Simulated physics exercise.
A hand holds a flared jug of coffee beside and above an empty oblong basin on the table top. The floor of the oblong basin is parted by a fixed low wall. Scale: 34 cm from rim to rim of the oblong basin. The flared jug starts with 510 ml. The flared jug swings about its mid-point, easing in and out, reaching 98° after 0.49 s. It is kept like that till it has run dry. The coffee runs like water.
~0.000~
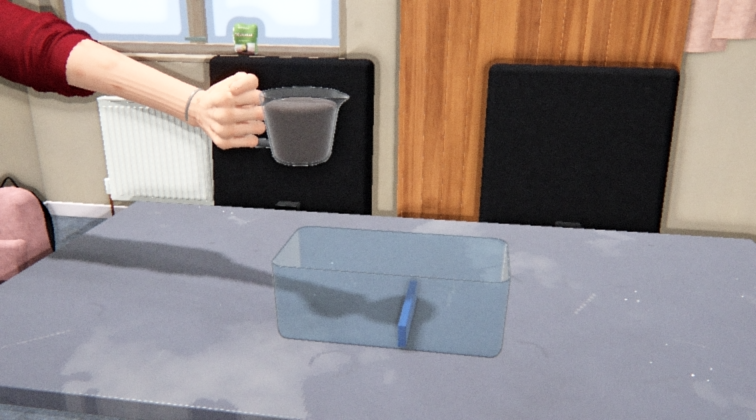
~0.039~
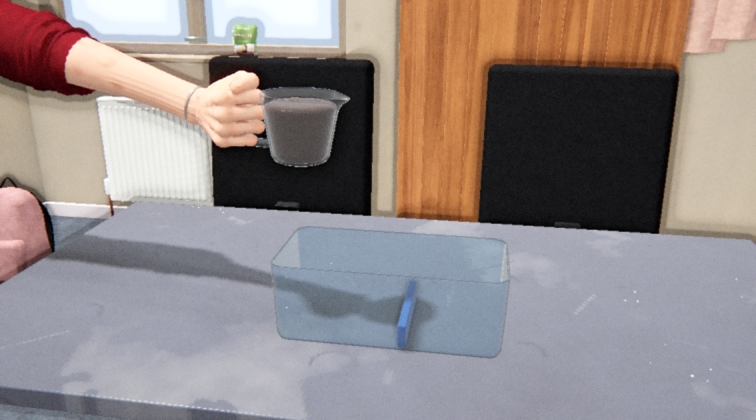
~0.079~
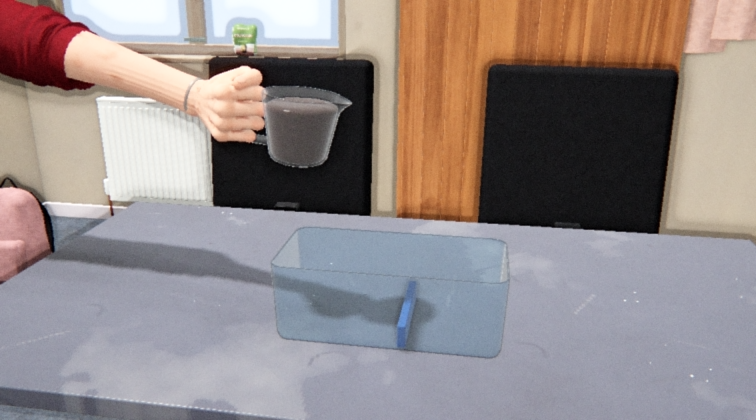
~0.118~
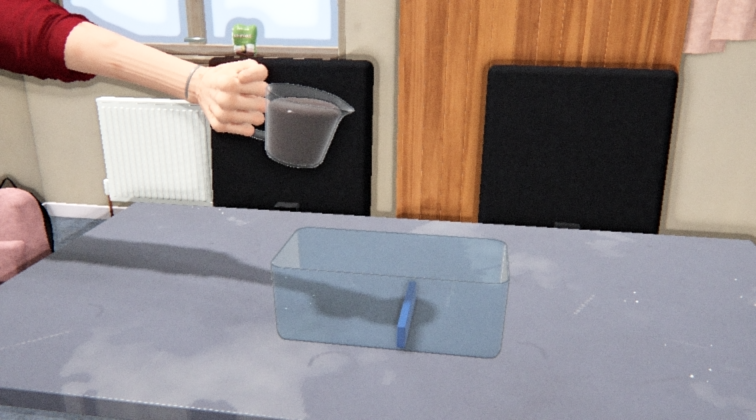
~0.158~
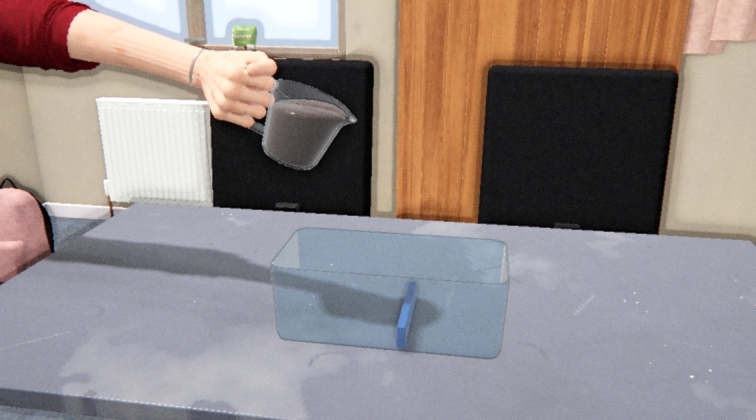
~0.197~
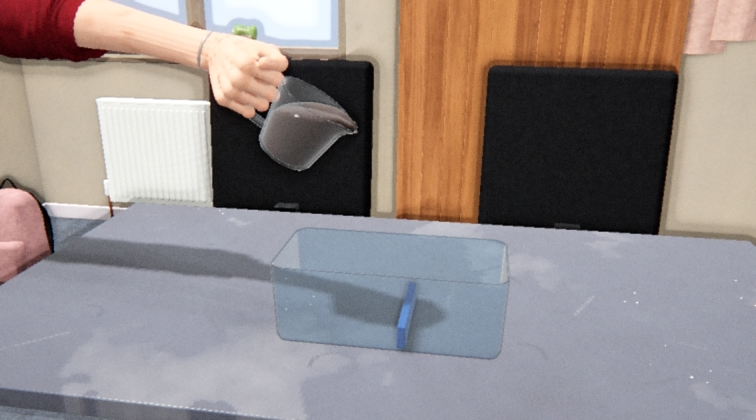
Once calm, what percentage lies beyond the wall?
About 12 per cent.
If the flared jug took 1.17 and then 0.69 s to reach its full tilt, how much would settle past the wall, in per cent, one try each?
First 25, then 15 per cent.
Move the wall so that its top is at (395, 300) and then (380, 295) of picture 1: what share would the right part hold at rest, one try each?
First 45, then 85 per cent.
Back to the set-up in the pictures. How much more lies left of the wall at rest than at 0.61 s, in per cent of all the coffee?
Near 14 in a hundred.
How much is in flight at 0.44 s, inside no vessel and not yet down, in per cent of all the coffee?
Some 46 per cent.
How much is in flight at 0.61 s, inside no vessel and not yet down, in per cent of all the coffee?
Some 18 per cent.
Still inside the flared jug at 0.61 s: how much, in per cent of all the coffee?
About 7 per cent.
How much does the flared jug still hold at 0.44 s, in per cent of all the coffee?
Near 38 in a hundred.
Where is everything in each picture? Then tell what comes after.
In the first frame, it leans 0°; its right rim is at (349, 97); the coffee meets the walls at (267, 102) and (337, 104); the oblong basin's rim runs from (285, 245) to (509, 261); the wall's top is at (408, 302).
In the second frame, it leans 2°; its right rim is at (349, 98); the coffee meets the walls at (267, 102) and (338, 105).
In the third frame, it leans 6°; its right rim is at (351, 103); the coffee meets the walls at (269, 101) and (339, 107).
In the fourth frame, it leans 13°; its right rim is at (354, 110); the coffee meets the walls at (272, 100) and (342, 109).
In the fifth frame, it leans 23°; its right rim is at (356, 121); the coffee meets the walls at (274, 104) and (347, 114).
In the sixth frame, it leans 34°; its right rim is at (357, 132); the coffee meets the walls at (272, 110) and (353, 124); 2 per cent is over the edge.
Then, 0.44 s in, the tilt is 95° and 39 per cent is still to pour, 15 is left of the wall and 1 right of it.
Then, 0.61 s in, the tilt is 98° and 7 per cent is still to pour, 67 is left of the wall and 8 right of it.
Then, 0.79 s in, the tilt is 98° and 1 per cent is still to pour, 79 is left of the wall and 10 right of it.
Then, 0.99 s in, the tilt is 98° and 0 per cent is still to pour, 81 is left of the wall and 12 right of it.
Finally, 81 per cent lies left of the wall, 12 right of it and 6 outside.
